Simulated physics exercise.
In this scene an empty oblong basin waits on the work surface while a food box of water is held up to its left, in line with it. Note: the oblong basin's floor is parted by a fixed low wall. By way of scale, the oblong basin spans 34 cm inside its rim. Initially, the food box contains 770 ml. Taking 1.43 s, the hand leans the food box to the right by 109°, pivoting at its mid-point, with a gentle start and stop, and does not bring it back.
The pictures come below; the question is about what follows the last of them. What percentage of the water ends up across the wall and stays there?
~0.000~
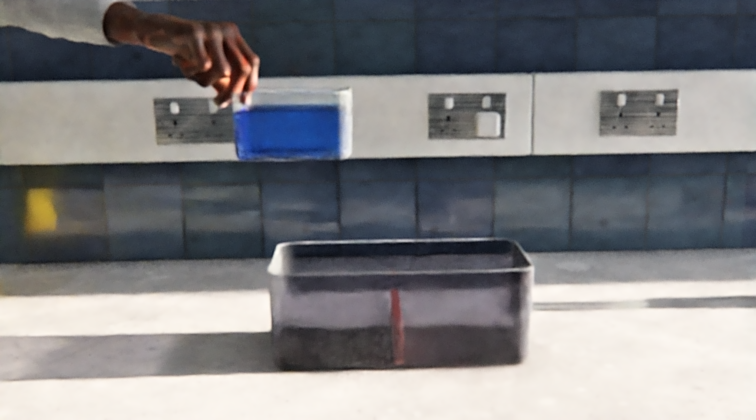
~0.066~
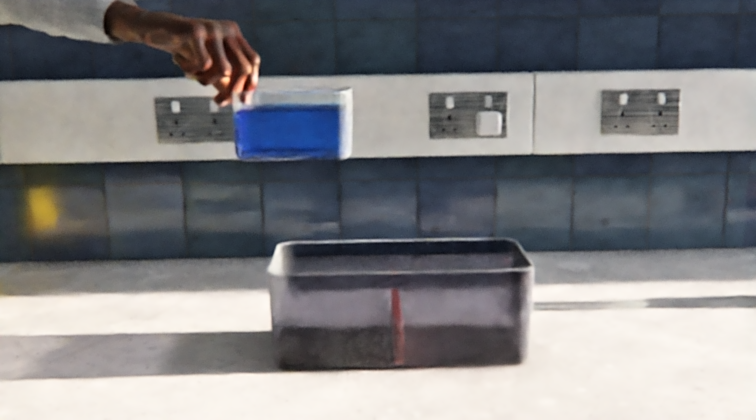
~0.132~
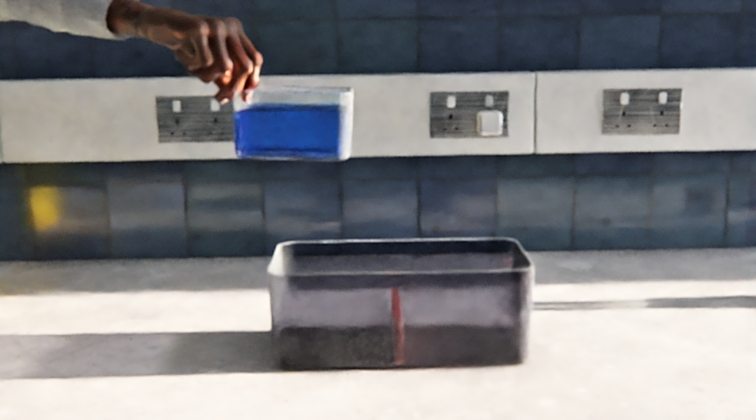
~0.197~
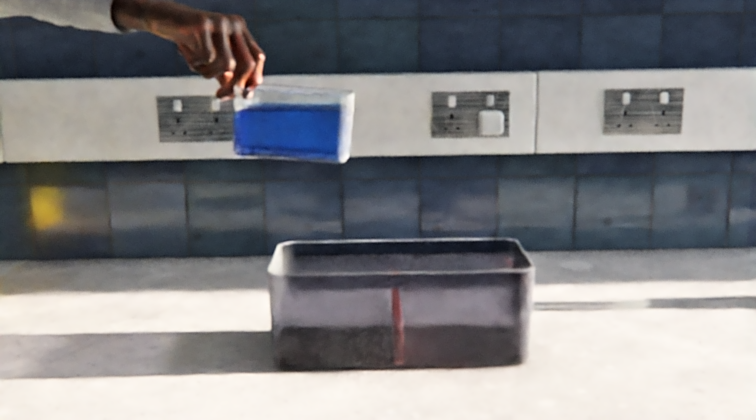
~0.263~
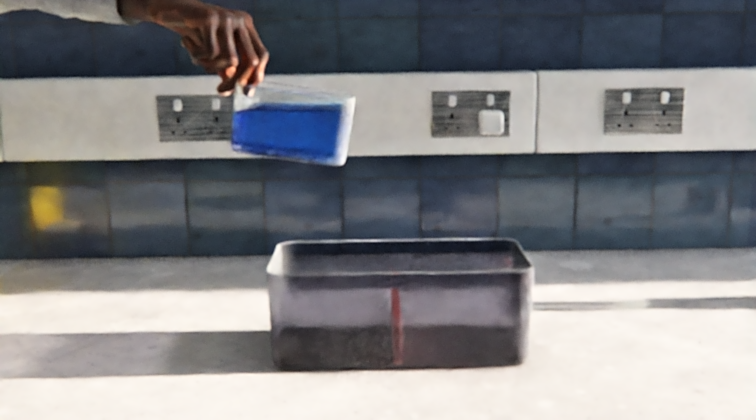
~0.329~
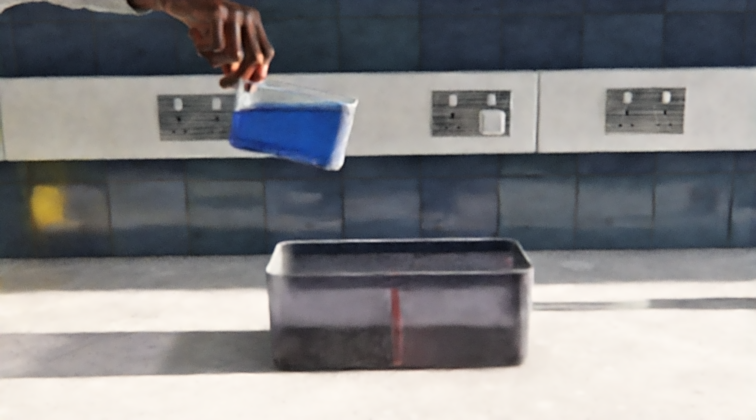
About 70 per cent.
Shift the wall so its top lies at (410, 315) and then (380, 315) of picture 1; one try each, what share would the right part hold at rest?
One try each: Around 65 percent and then around 75 percent.
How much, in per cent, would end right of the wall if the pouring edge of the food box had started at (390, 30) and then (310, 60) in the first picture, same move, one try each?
95 in a hundred, followed by 40 in a hundred.
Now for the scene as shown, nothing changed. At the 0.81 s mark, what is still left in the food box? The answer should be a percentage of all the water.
Around 54 in a hundred.
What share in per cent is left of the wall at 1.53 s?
Roughly 28 in a hundred.
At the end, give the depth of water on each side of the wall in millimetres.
Depths at rest: Left around 10 mm, right around 22 mm.
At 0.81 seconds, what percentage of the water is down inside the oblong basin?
12 %, give or take.
By 0.81 s the tilt is 66° and 55 per cent is still to pour, 1 is left of the wall and 11 right of it.
By 1.16 s the tilt is 100° and 11 per cent is still to pour, 9 is left of the wall and 69 right of it.
By 1.53 s the tilt is 109° and 0 per cent is still to pour, 28 is left of the wall and 69 right of it.
By 1.93 s the tilt is 109° and 0 per cent is still to pour, 29 is left of the wall and 69 right of it.
At rest 29 per cent lies left of the wall, 70 right of it and 1 outside.
